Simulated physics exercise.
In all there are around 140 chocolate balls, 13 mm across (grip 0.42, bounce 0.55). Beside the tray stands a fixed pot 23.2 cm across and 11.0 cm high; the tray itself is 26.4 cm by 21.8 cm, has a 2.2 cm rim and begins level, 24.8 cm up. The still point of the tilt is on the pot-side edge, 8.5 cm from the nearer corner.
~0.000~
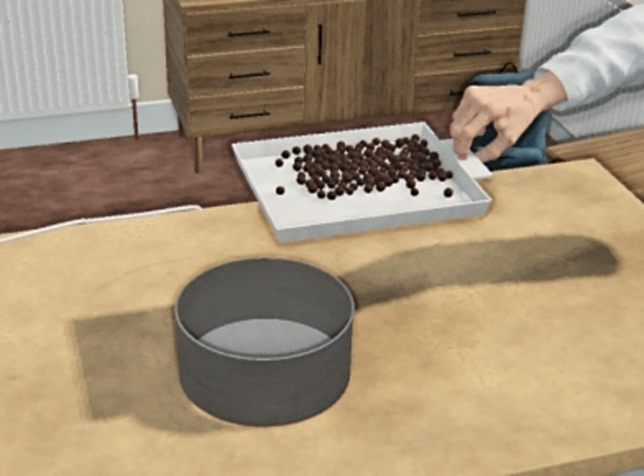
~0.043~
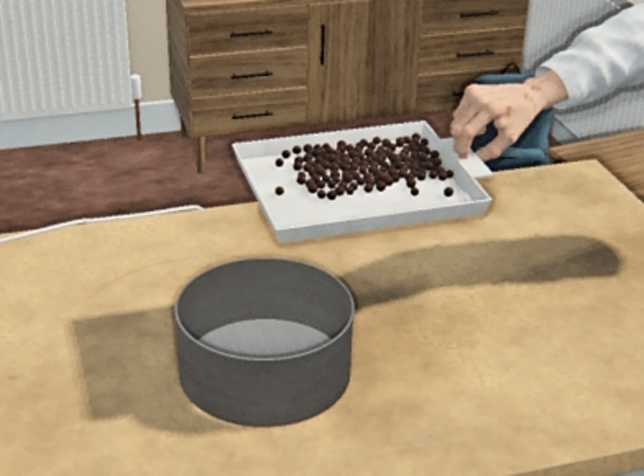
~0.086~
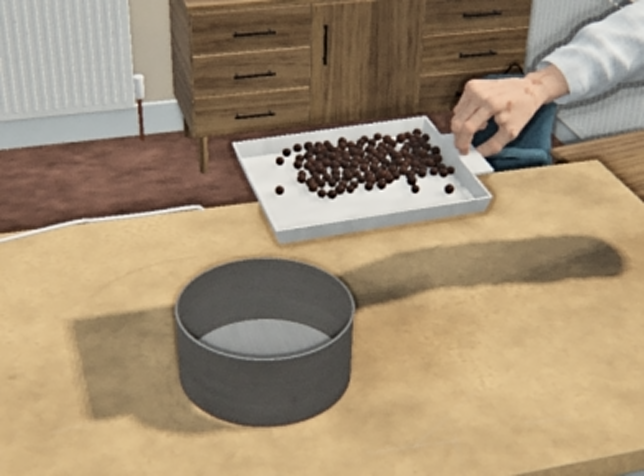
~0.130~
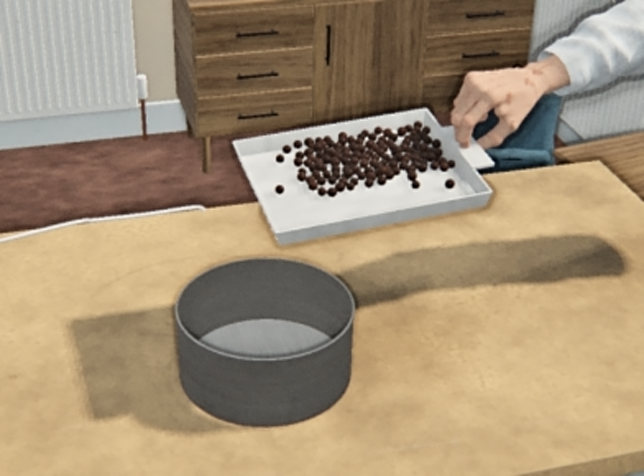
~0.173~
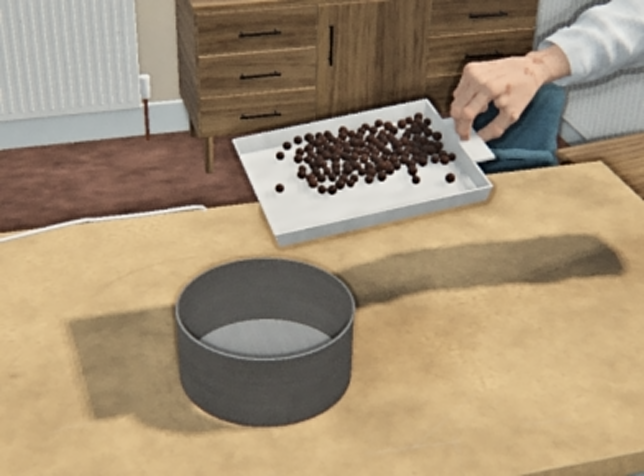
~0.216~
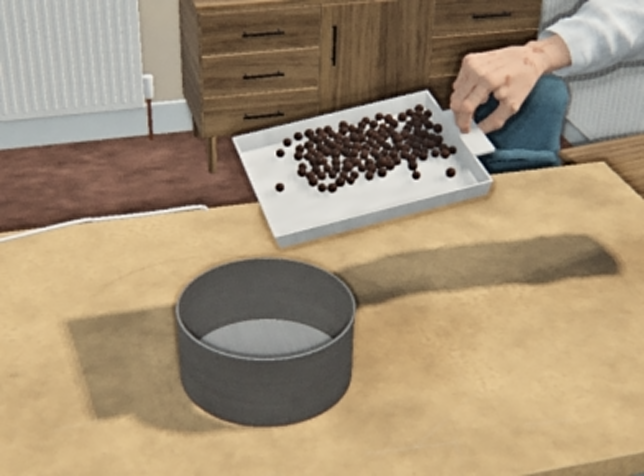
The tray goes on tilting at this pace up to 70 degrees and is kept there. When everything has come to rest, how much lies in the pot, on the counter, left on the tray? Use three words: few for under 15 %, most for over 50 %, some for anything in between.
Pot: Most; counter: Few; tray: Some.
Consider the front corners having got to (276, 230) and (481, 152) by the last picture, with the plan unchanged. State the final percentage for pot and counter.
Pot 30; counter 20.
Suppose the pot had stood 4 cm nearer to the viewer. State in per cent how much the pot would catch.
About 75 %.
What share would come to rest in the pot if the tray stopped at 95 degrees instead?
Share in the pot: Around 95 %.
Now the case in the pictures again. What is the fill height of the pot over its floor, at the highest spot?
It reaches roughly 2.5 cm.
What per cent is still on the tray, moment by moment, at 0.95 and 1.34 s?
Close to 95 at the first time and 70 at the second.
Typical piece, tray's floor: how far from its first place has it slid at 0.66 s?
About 11 cm.
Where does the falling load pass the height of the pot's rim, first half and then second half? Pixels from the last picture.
It passes about (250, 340) first and (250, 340) afterwards.
After 0.66 s, tilt 39 degrees; the tray holds 100 %, the pot 0 %.
After 0.95 s, tilt 58 degrees; the tray holds 95 %, the pot 5 %.
After 1.34 s, tilt 70 degrees; the tray holds 70 %, the pot 15 %.
In the end, at 2.9 s, pot 65 %, counter 5 %, tray 35 %.
